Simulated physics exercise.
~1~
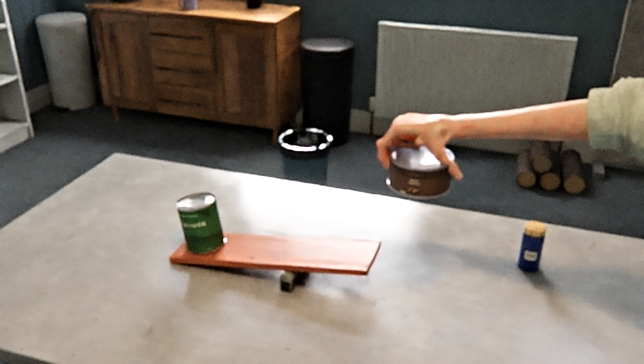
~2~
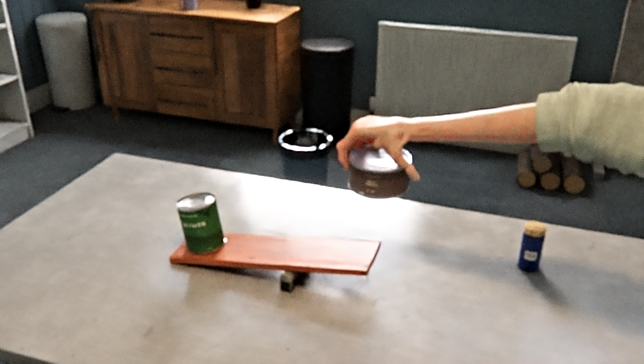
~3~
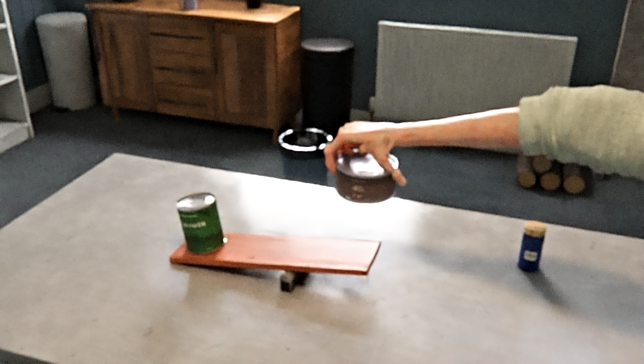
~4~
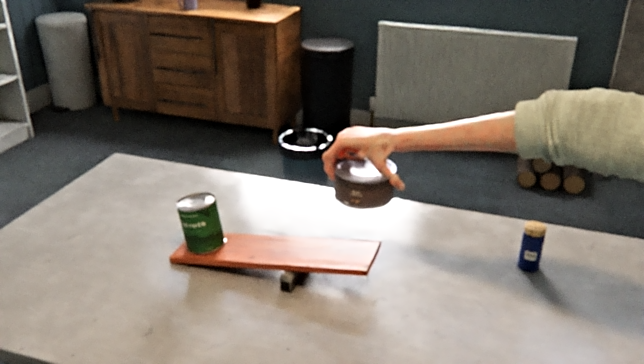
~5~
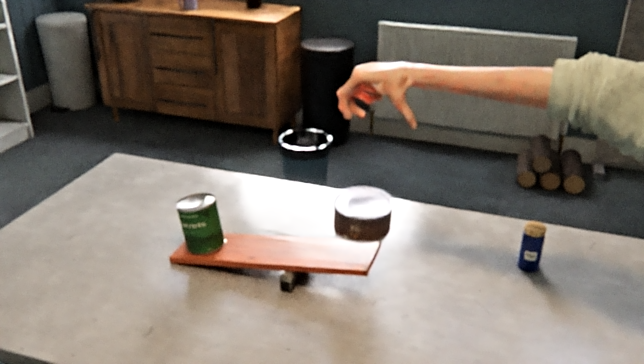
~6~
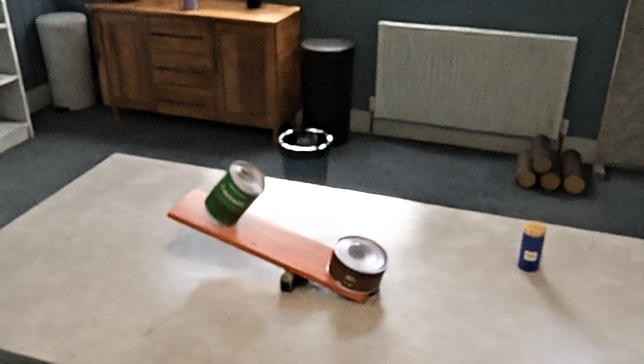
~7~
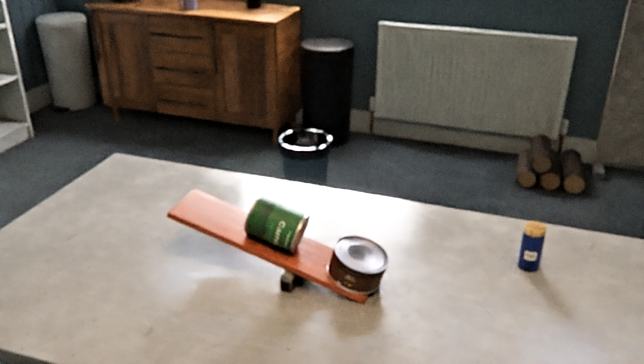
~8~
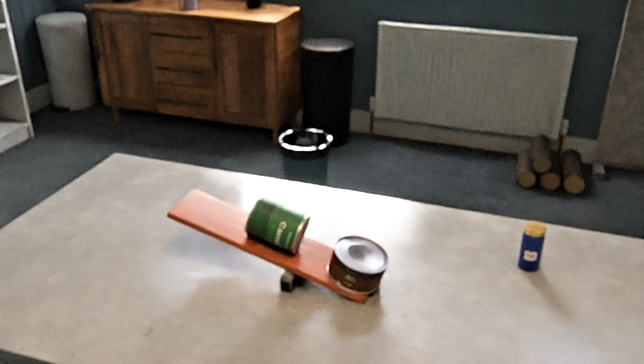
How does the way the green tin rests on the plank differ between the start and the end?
At the start the green tin stands with a slight lean on the left end of the plank. By the end it lies on its side nearer the middle, close to the brown tub.
Hand dropping a brown tub onto the raised right end of an orange plank, tipping it and toppling the green tin.
